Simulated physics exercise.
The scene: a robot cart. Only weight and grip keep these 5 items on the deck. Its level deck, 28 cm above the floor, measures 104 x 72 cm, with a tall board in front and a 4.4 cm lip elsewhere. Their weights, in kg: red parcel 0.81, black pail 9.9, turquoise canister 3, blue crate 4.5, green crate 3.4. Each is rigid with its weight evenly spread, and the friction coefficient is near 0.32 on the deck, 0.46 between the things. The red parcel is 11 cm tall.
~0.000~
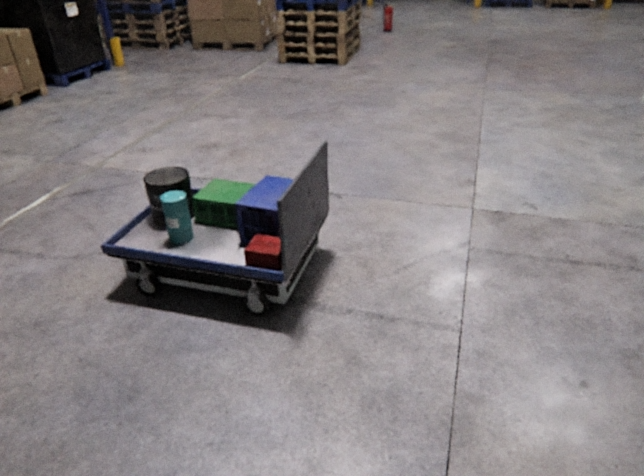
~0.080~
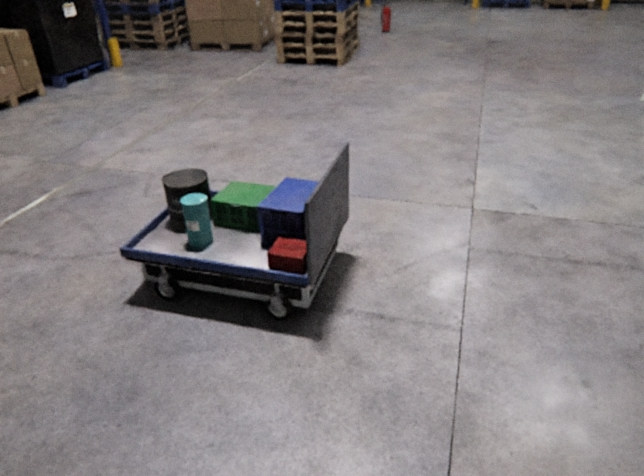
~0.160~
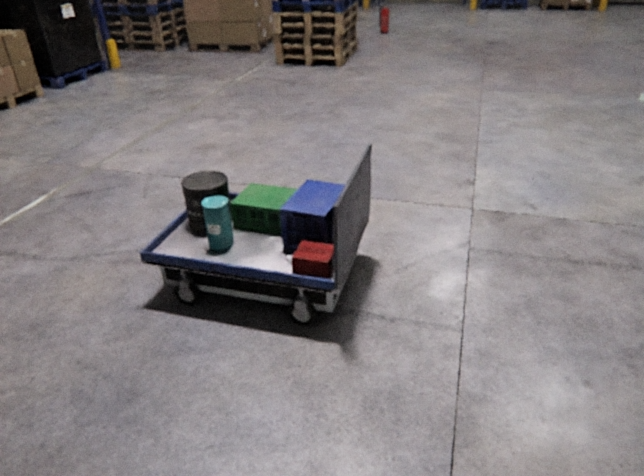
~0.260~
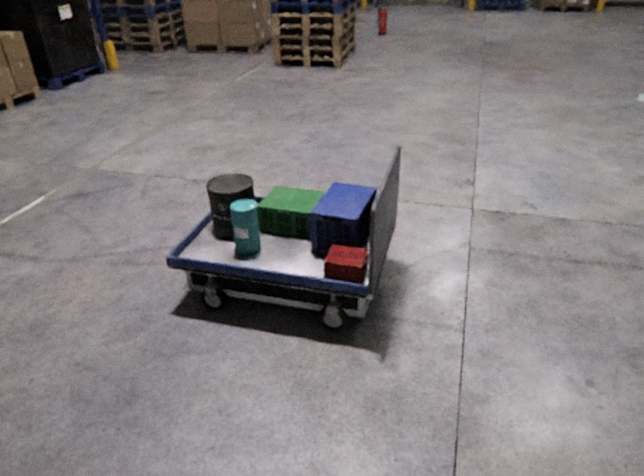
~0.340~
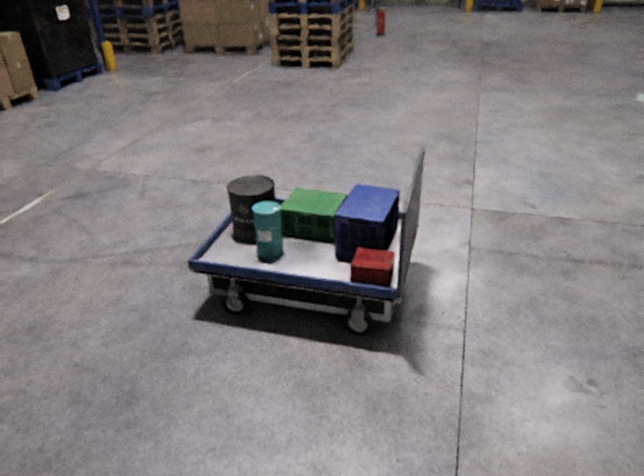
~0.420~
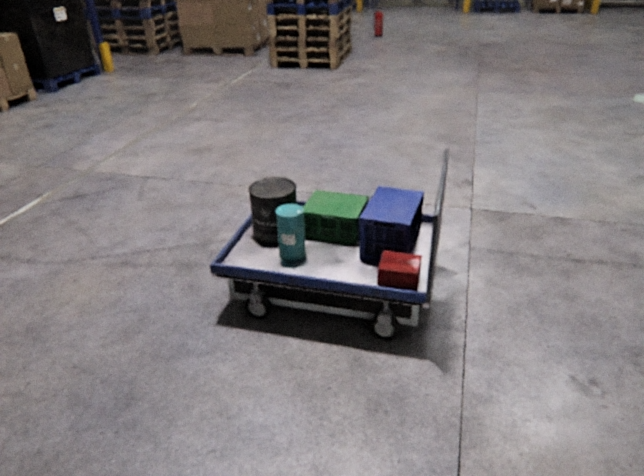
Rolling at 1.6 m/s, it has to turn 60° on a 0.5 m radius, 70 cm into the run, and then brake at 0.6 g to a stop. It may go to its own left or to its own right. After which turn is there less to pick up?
Turn right.
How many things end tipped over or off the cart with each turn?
Left: 1; right: 0.
Turning left. By 0.82 s, cart has run 131 cm, turned 52°; red parcel 4 cm from its spot near (510, 203); black pail 3 cm from its spot near (377, 209); turquoise canister tilted 5°.
By 1.12 s, cart has run 171 cm, turned 60°; red parcel 10 cm from its spot near (516, 169); black pail 7 cm from its spot near (429, 188); turquoise canister tilted 53°.
When it is over (2.1 s), lying over on the deck, turquoise canister; not toppled but over 10 cm from the start, black pail, blue crate and green crate; the last one within 10 cm of the start. In the last view, red parcel near (518, 167), black pail near (447, 179).
Turning right instead, nothing is lost, 0 of 5 in all.
